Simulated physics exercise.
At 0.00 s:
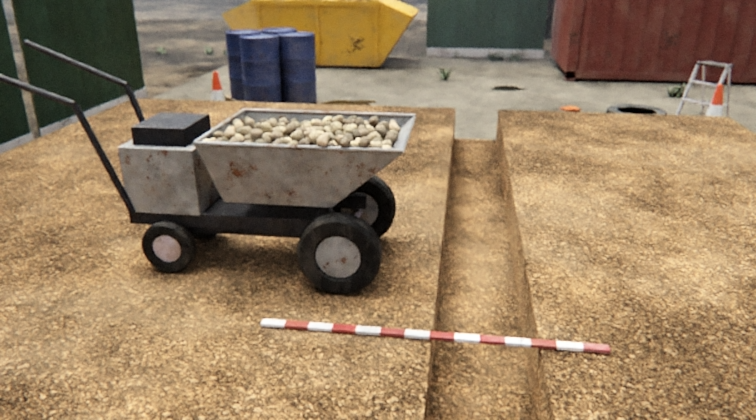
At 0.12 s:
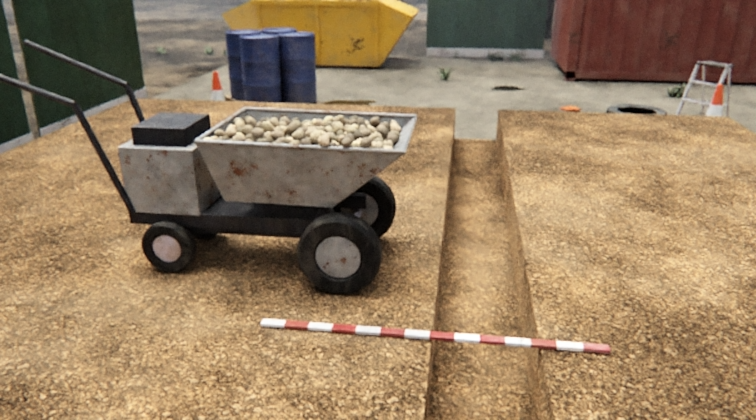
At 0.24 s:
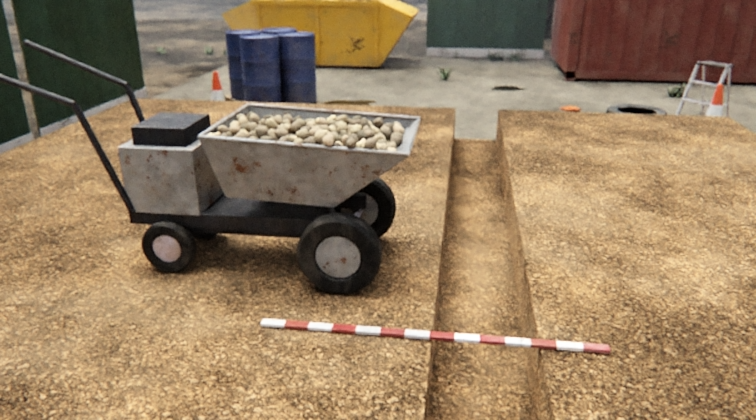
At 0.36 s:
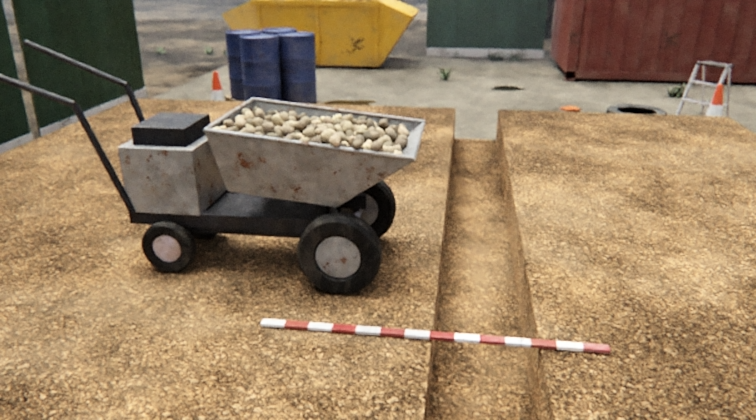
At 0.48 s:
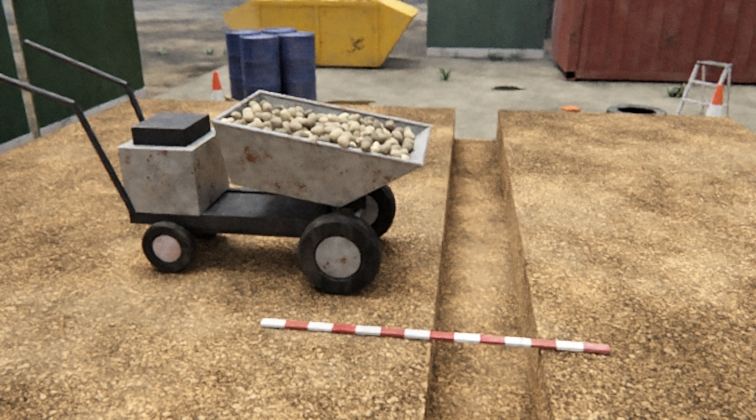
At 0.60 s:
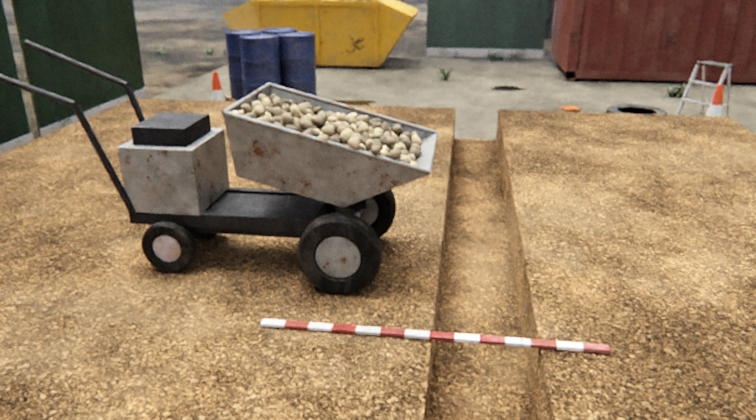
A grey tray heaped with pale rounded stones sits level on a small four-wheeled dumper beside a straight trench in brown ground. Slowly at first, then more noticeably, the tray tilts, its left end rising and its right lip dipping toward the trench, while the stones ride along and the wheels stay still.
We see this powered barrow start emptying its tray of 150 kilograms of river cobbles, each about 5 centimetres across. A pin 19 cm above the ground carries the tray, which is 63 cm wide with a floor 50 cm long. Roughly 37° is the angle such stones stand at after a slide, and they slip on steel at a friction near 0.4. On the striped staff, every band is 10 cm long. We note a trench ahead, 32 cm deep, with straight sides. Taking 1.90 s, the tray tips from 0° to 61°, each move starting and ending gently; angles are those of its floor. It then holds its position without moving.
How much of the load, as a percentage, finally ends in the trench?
I would put it at about 93 per cent.
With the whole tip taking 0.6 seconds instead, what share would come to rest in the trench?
Then roughly 70 percent.
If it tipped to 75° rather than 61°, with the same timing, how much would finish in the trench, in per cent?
In that case some 95 per cent.
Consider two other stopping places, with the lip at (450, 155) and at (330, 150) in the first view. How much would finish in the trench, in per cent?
Some 45 and some 80 per cent, in that order.
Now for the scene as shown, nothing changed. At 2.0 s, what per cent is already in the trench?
Around 45 per cent of it.
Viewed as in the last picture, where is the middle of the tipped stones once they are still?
I'd point somewhere around (493, 315).
After 1.4 s the floor is at 51°; 100 % in the tray; the foremost stones are at (468, 211).
After 2.0 s the floor is at 61°; 53 % in the tray, 44 % in the trench, 3 % past the trench; the foremost stones are at (564, 280).
After 2.3 s the floor is at 61°; 25 % in the tray, 68 % in the trench, 7 % past the trench; the foremost stones are at (641, 293).
After 4.3 s the floor is at 61°; 0 % in the tray, 93 % in the trench, 7 % past the trench; the foremost stones are at (689, 292).
